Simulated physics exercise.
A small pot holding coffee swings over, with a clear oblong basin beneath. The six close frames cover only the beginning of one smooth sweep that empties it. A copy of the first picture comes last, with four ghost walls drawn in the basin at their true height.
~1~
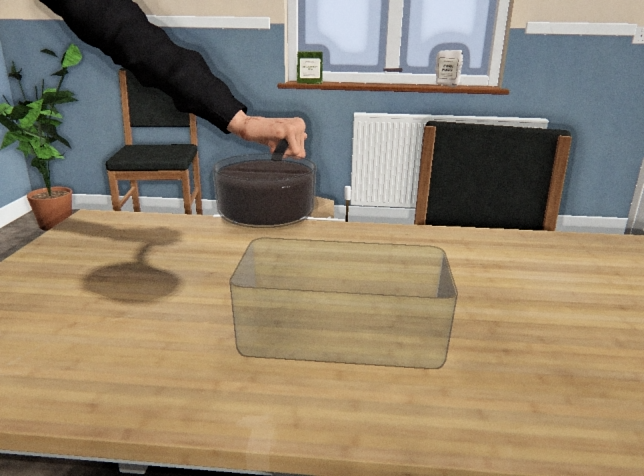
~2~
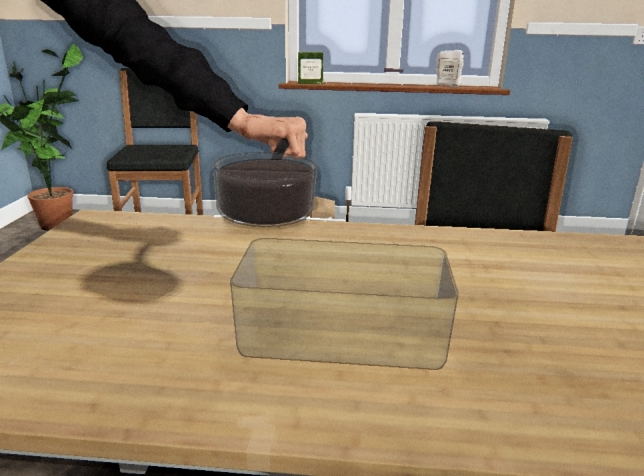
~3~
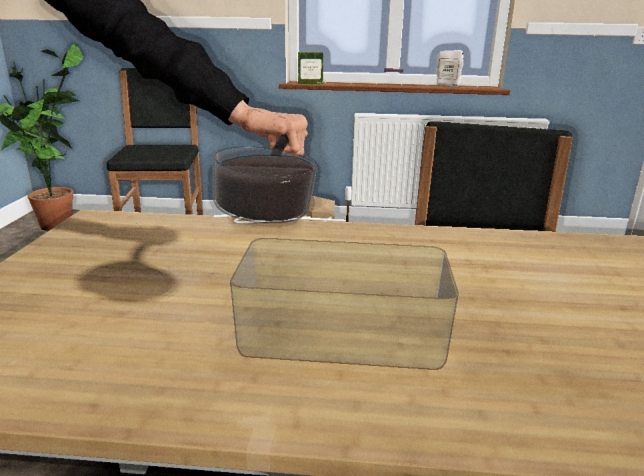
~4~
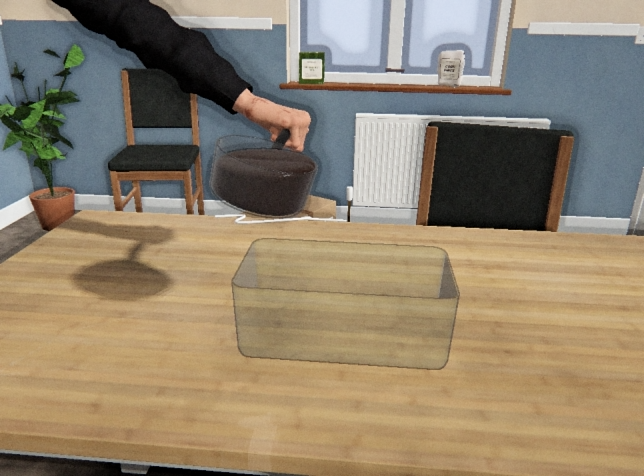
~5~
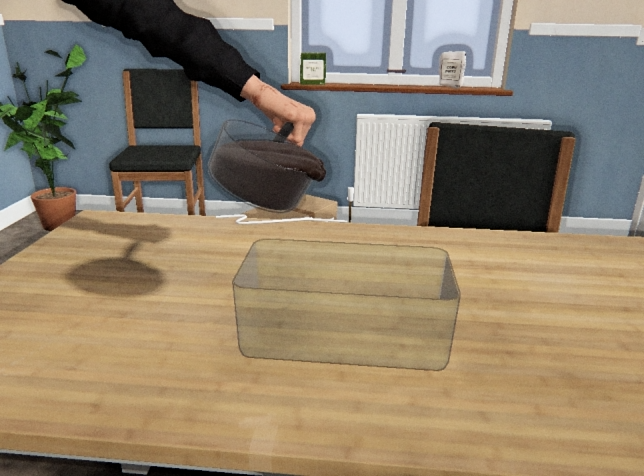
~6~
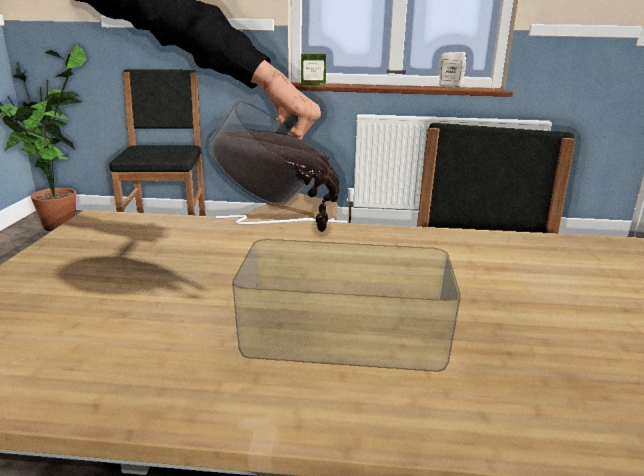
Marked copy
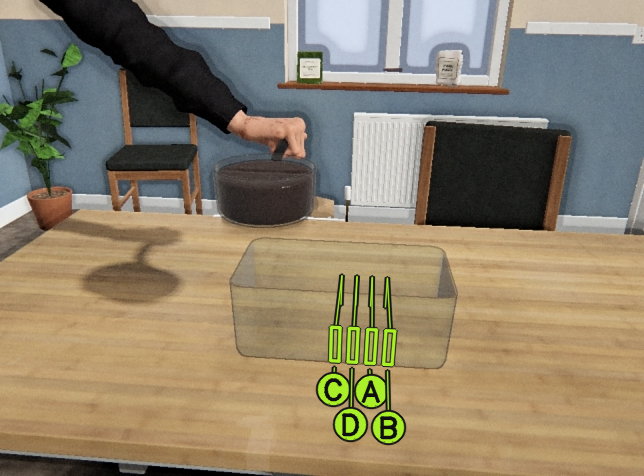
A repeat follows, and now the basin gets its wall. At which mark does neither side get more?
Use slot B.
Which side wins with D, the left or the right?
The right one.
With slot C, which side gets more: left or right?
The right one.
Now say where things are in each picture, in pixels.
Upright, lip at (314, 167); basin from (237, 351) to (445, 365); nothing has left yet.
Upright, lip at (314, 167); nothing has left yet.
Tipped about 7°, lip at (314, 167); nothing has left yet.
Tipped about 15°, lip at (315, 167); nothing has left yet.
Tipped about 26°, lip at (317, 168); coffee is over the lip, down to (319, 177).
Tipped about 39°, lip at (317, 169); coffee is over the lip, down to (323, 225).
On the marked copy, A at (369, 369); B at (387, 371); C at (334, 367); D at (351, 368).
With A, about 17 % ends left of the wall and 80 % right of it.
With B, about 50 % ends left of the wall and 47 % right of it; 3 % is lost outside.
With C, about 4 % ends left of the wall and 94 % right of it.
With D, about 7 % ends left of the wall and 91 % right of it.
